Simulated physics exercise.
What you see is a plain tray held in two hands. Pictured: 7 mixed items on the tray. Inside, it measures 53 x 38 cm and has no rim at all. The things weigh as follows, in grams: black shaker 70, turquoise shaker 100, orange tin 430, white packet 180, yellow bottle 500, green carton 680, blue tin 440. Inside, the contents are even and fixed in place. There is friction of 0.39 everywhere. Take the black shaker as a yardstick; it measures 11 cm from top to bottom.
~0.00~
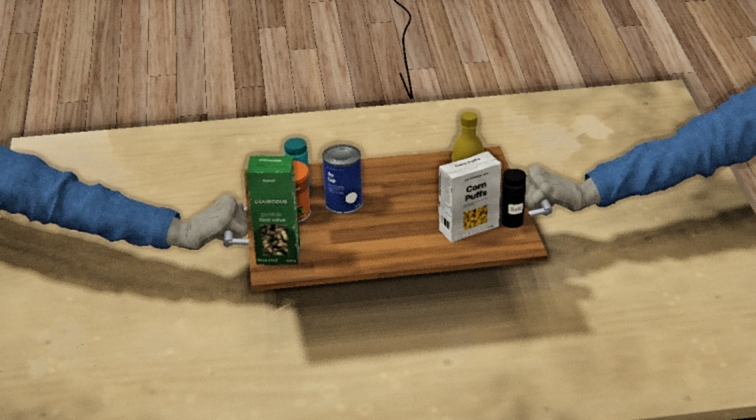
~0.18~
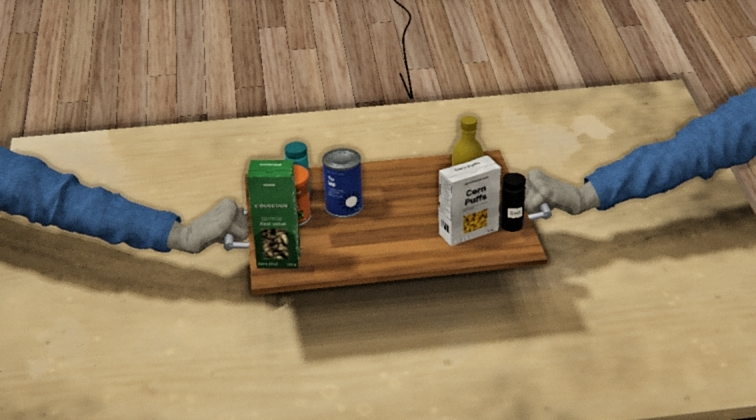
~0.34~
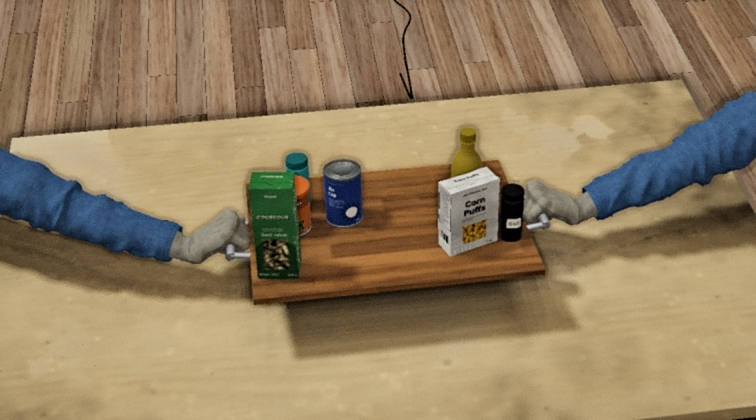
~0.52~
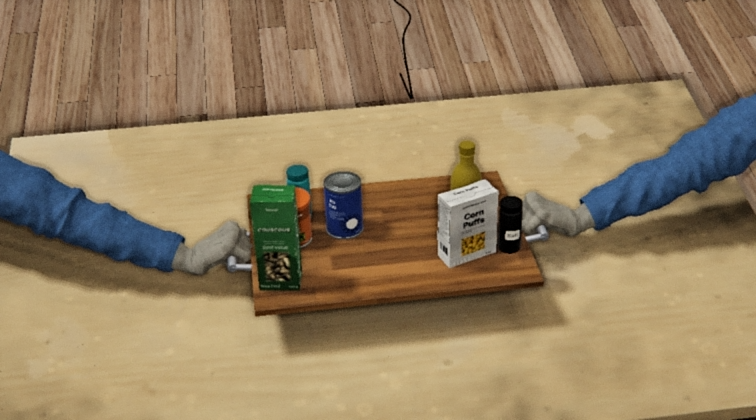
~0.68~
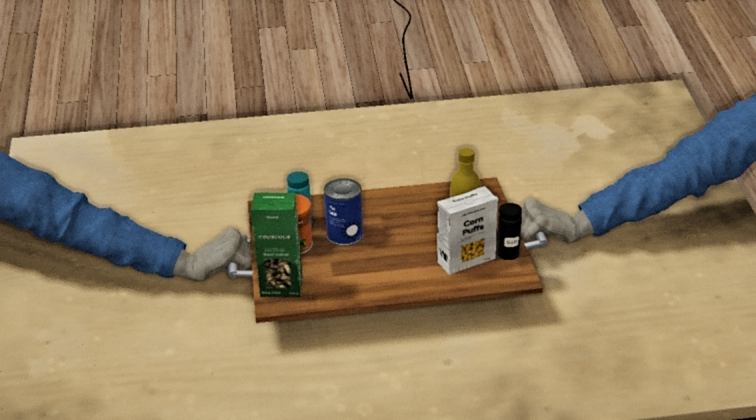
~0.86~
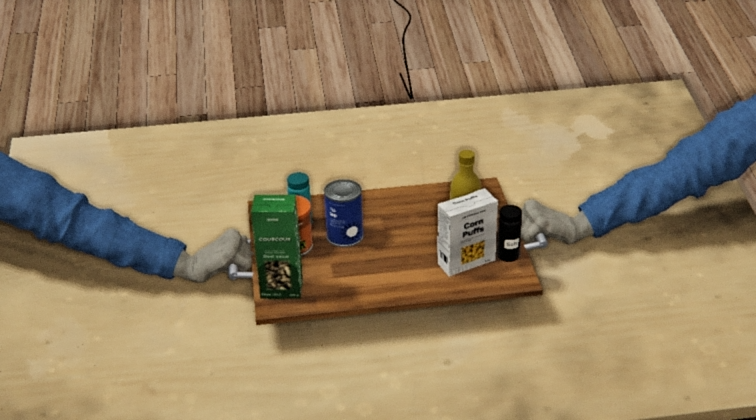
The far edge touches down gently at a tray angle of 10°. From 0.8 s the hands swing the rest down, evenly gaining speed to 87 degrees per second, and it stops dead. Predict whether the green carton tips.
It overturns.
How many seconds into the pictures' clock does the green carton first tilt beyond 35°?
Roughly at the 1.5 s mark.
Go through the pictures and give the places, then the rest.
Far edge 9 cm above the table; green carton (274, 211); black shaker (513, 198), in the first frame.
Far edge 8 cm above the table; white packet (469, 201), in the second frame.
Far edge 5 cm above the table; blue tin (343, 194), in the third frame.
Far edge 2 cm above the table; black shaker (510, 225), in the fourth frame.
Far edge on the table, tray at 10°; white packet (467, 231), in the fifth frame.
Far edge on the table, tray at 9°; green carton (278, 248), in the sixth frame.
Around 1.06 s, tray flat on the table.
Around 1.46 s, tray flat on the table; green carton tipped 33° against what carries it near (278, 299).
Around 1.66 s, tray flat on the table; green carton now off the tray.
Finally (2.0 s), off the tray and tipped over, green carton; the other 6 still in place (within 5 cm). In the last view, green carton near (277, 359).
